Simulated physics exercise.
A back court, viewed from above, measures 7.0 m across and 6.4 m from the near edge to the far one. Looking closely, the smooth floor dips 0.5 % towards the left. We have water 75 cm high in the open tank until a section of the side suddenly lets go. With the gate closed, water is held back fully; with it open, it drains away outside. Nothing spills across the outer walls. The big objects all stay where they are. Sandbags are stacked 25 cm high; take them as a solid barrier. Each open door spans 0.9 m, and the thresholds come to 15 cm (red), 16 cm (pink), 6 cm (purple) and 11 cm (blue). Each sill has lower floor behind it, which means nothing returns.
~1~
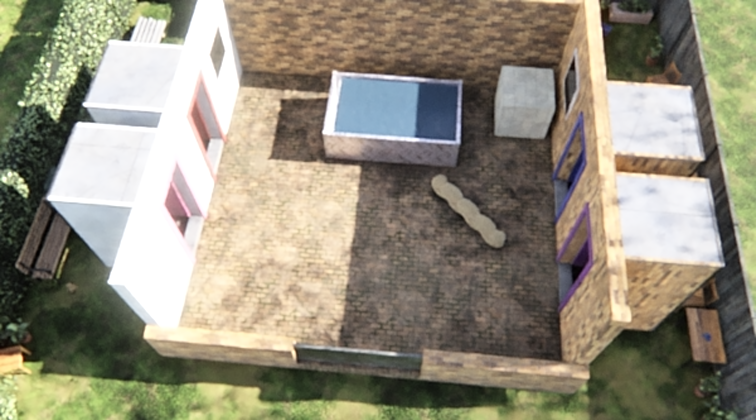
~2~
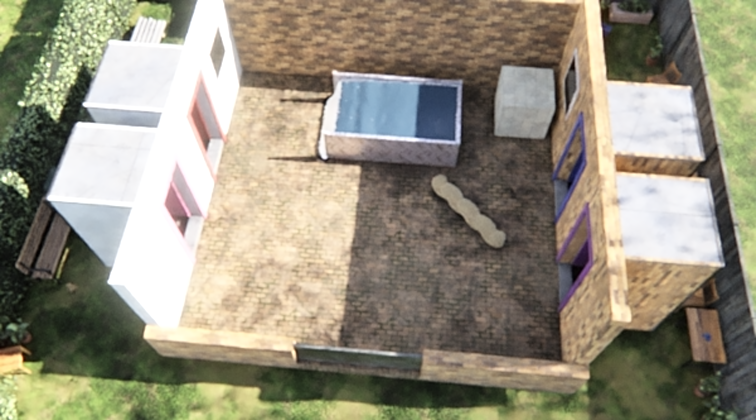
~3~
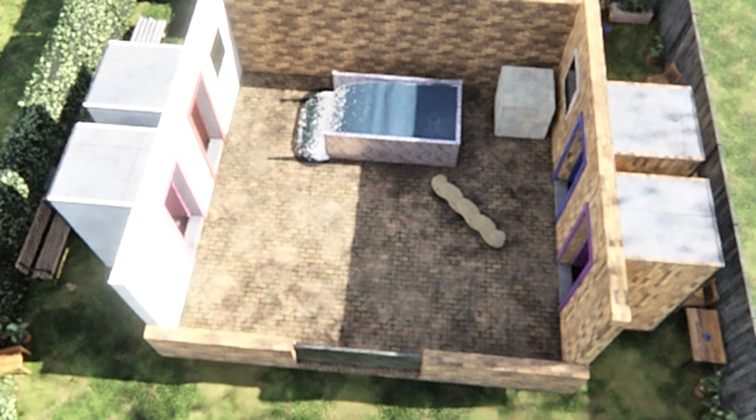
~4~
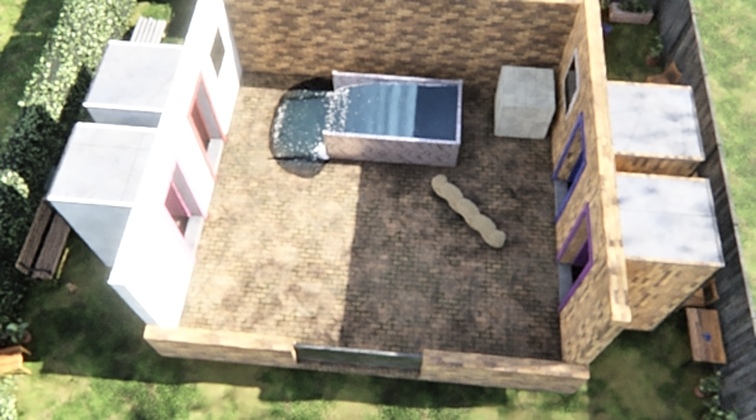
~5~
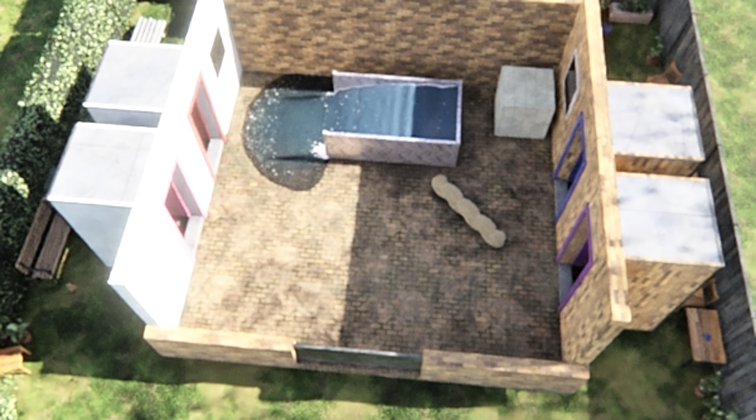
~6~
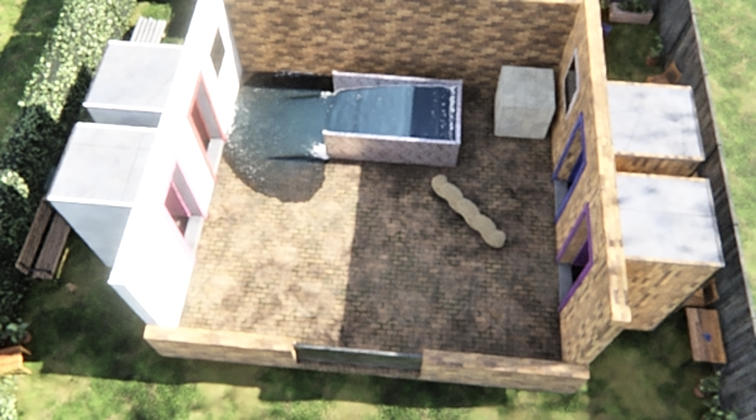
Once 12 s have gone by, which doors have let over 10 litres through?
Taking each door: The red door has let over 10 litres through; the pink door has not let over 10 litres through; the purple door has let over 10 litres through; the blue door has not let over 10 litres through.
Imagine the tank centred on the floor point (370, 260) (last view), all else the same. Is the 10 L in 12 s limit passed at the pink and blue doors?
Checking the limit: The pink door is beyond it and the blue door is within it.
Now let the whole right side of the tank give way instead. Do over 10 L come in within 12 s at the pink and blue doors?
Pink short, blue beyond.
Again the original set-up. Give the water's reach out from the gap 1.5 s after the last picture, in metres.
That works out near 5.0 m.
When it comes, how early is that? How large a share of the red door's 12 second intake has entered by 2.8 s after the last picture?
Some 90 per cent by then.
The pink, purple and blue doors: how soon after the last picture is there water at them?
So pink at 0.8 s, purple at 5.5 s, and blue at 5.5 s.
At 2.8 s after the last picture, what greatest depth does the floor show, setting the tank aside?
About 30 cm.
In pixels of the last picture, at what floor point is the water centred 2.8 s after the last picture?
Centre: Roughly (294, 156) px.
Then, 0.7 s after the last picture water covers 20 % of the floor and is deepest (52 cm) near (242, 73); red door 30 cm at the sill, 25 L in, pink door not reached, purple door not reached, blue door not reached.
Then, 1.5 s after the last picture water covers 25 % of the floor and is deepest (45 cm) near (241, 79); red door 34 cm at the sill, 93 L in, pink door 13 cm at the sill, 0 L in, purple door not reached, blue door not reached.
Then, 2.8 s after the last picture water covers 40 % of the floor and is deepest (30 cm) near (177, 329); red door 24 cm at the sill, 180 L in, pink door 13 cm at the sill, 0 L in, purple door not reached, blue door not reached.
Then, 6.3 s after the last picture water covers 80 % of the floor and is deepest (18 cm) near (544, 94); red door 9 cm at the sill, 205 L in, pink door 7 cm at the sill, 0 L in, purple door 10 cm at the sill, 3 L in, blue door 2 cm at the sill, 0 L in.
Then, 11.3 s after the last picture water covers 95 % of the floor and is deepest (12 cm) near (538, 167); red door 6 cm at the sill, 205 L in, pink door 7 cm at the sill, 0 L in, purple door 8 cm at the sill, 58 L in, blue door 5 cm at the sill, 0 L in.
